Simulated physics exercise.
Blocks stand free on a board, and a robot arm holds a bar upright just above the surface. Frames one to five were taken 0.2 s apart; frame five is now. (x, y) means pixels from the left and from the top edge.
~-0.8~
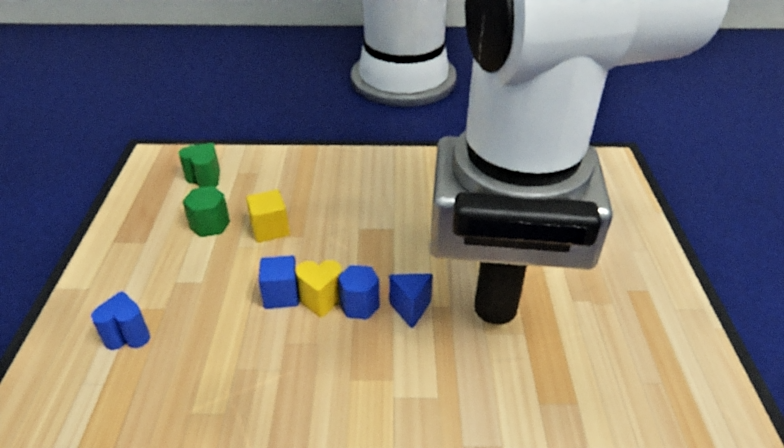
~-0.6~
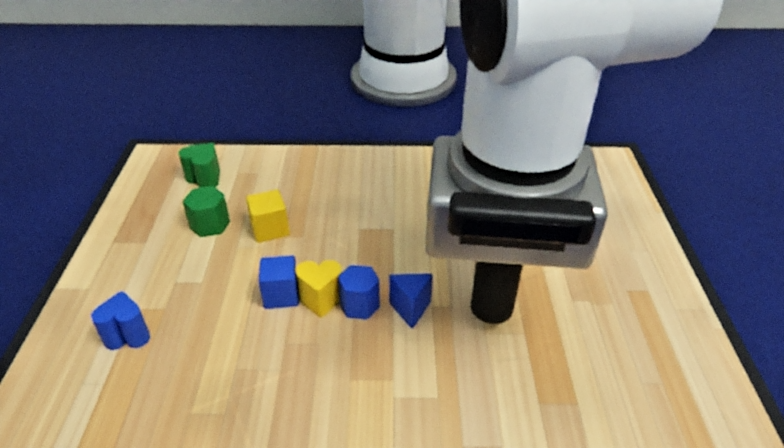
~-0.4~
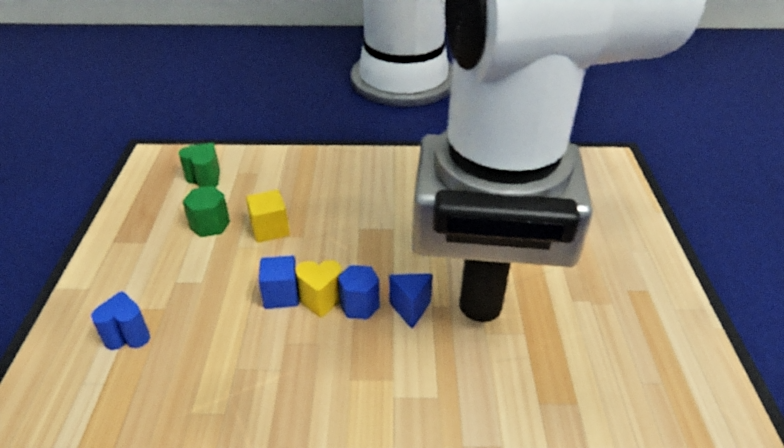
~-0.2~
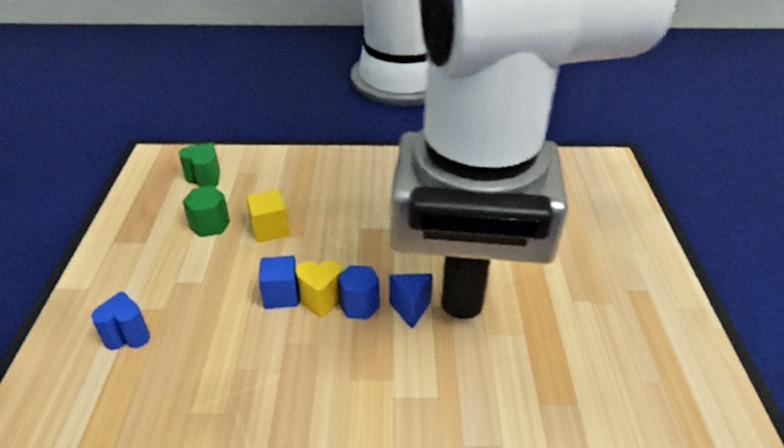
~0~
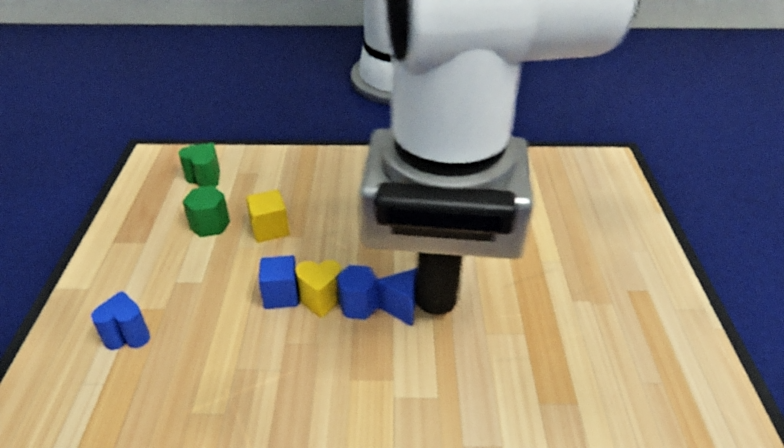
A robot arm holding a dark upright bar slid left across the wooden board, slowly at first, then met the blue triangle and nudged it against the blue hexagon, while the other blocks stayed put.
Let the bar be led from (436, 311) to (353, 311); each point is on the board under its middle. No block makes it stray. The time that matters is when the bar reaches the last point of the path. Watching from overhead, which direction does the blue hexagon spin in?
The answer is clockwise.
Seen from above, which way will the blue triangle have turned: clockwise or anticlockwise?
Looking down: Anticlockwise.
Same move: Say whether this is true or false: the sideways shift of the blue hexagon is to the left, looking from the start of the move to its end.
My answer: True.
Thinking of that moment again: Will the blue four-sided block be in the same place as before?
I'd say no.
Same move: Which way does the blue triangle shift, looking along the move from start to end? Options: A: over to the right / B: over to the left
The correct letter is B.
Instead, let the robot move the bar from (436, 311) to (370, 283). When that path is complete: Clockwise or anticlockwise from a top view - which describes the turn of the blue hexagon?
Clockwise, from overhead.
On the path given first. Halfway along, bar at (394, 299); blue four-sided block at (263, 266); yellow heart block at (301, 267), turned 20° clockwise; blue hexagon at (317, 290), turned 30° clockwise; blue triangle at (356, 289), turned 40° anticlockwise.
At the end, bar at (352, 299); blue four-sided block at (263, 266); yellow heart block at (301, 266), turned 25° clockwise; blue hexagon at (303, 296), turned 60° clockwise; blue triangle at (334, 310), turned 55° anticlockwise.
